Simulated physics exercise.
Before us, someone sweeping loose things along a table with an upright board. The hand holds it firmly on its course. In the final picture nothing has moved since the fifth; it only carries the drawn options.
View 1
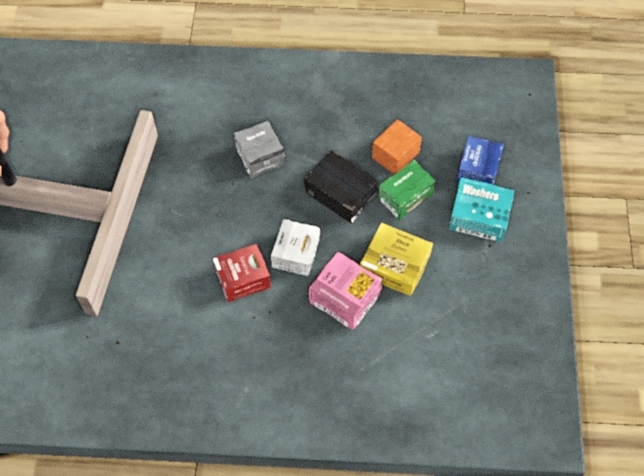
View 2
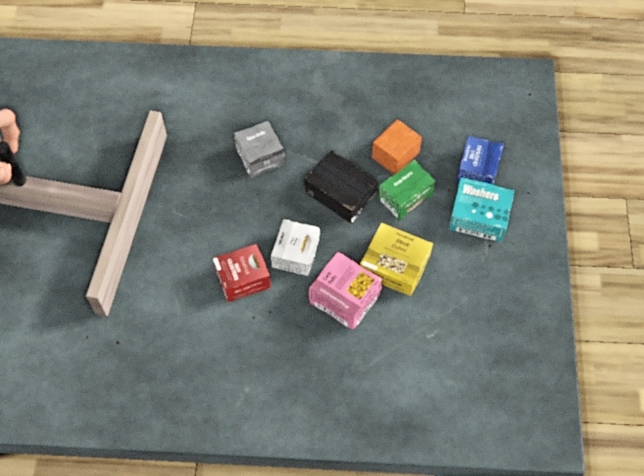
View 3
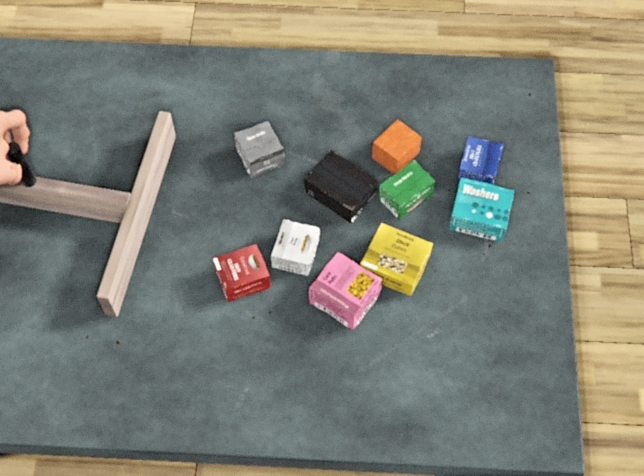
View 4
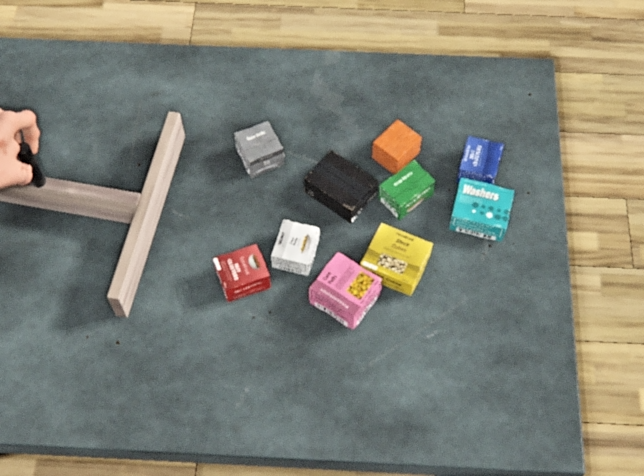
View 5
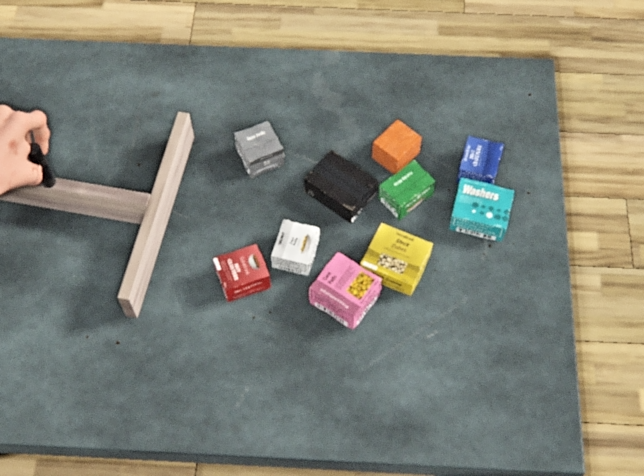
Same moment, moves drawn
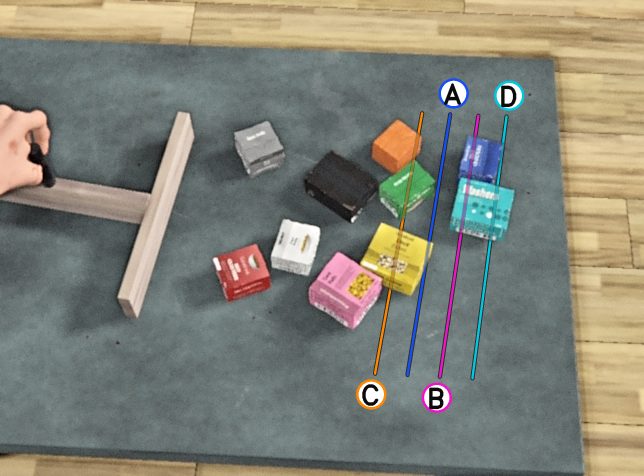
On a dark tabletop, a hand slides an upright wooden board slowly rightward while the scattered coloured boxes stay still.
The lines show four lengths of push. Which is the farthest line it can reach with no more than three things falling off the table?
The farthest such stop is D.
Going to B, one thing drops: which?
The turquoise box.
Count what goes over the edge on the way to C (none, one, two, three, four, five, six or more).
The count is none.
On the marked copy, A at (430, 235); B at (461, 237); C at (400, 234); D at (491, 238).
Taking D. A third of the way, board (276, 206); grey box (319, 156); green packet (416, 194).
Two thirds of the way, board (396, 211); turquoise box (515, 213); blue packet (506, 165).
When it is over, board (491, 215); blue packet over the edge; turquoise box over the edge; two fallen.
As for the rest, A is within the limit but short; B is within the limit but short; C is within the limit but short.
